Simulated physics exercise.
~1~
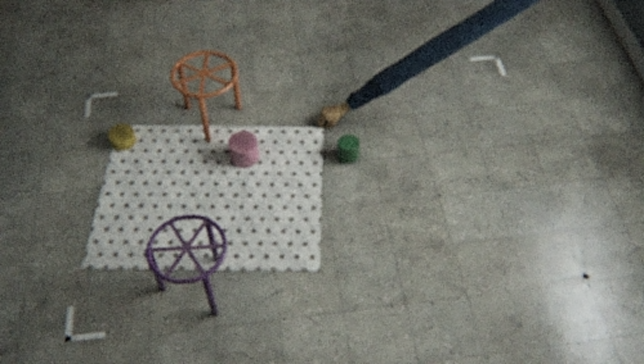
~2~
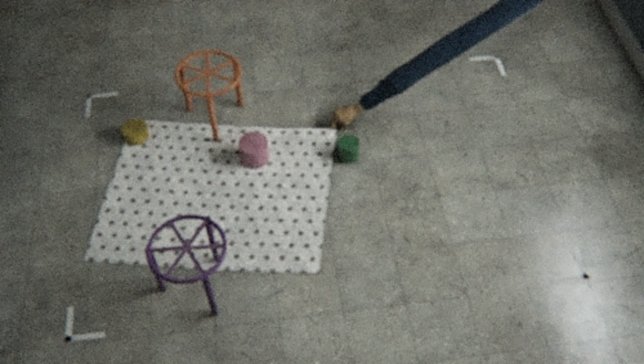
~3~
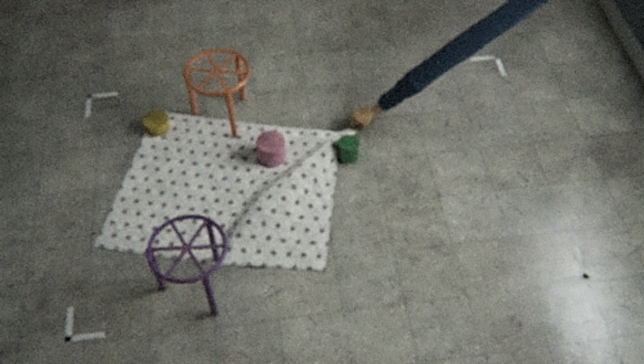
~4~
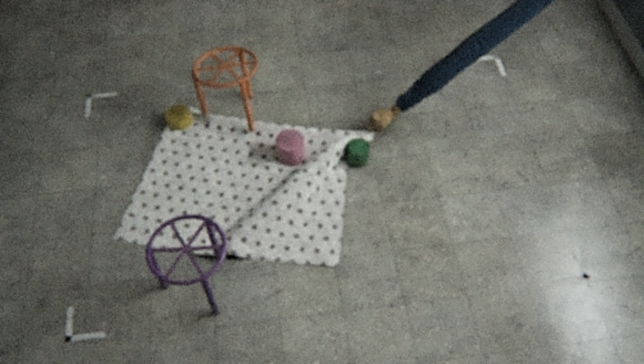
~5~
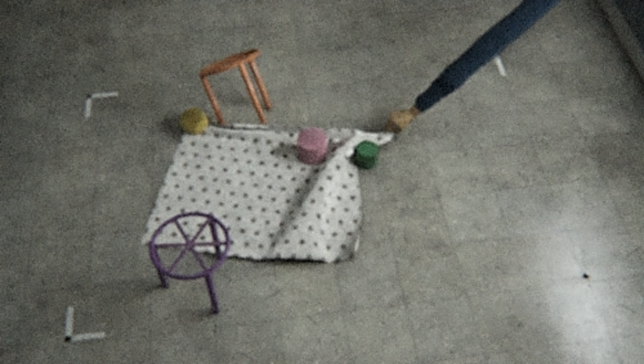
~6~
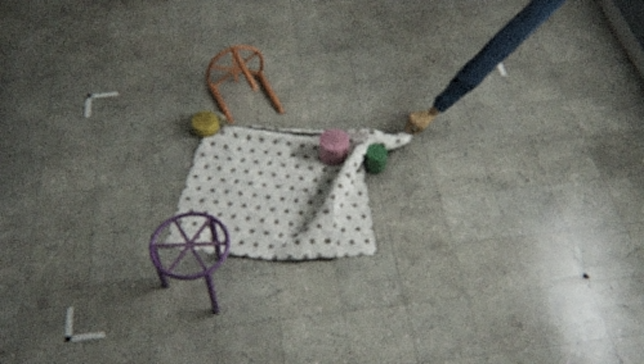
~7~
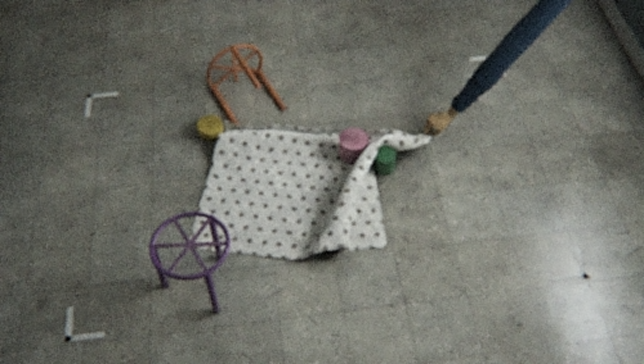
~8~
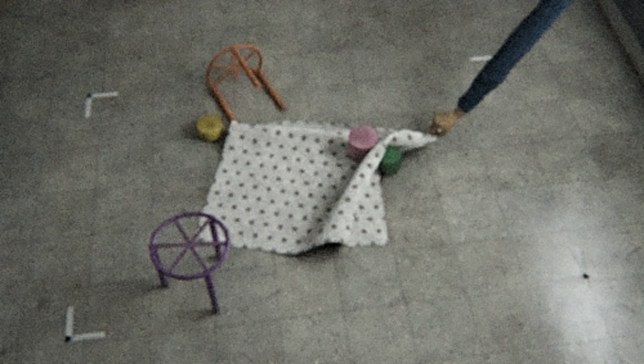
A white, dark-dotted sheet lies on a grey hallway floor, seen from high above, with a pink tub on it, a yellow tub and an orange stool along its far edge, a green tub by the right corner and a purple stool at the near left. A hand in a dark blue sleeve pulls the far right corner rightward. The sheet slides and creases, carrying the pink and yellow tubs and orange stool. The green tub then shifts slightly, while the orange stool tips over. Finally, the yellow tub and fallen stool stay behind, the pink tub rests beside the green one at the bunched corner, and the purple stool still stands.
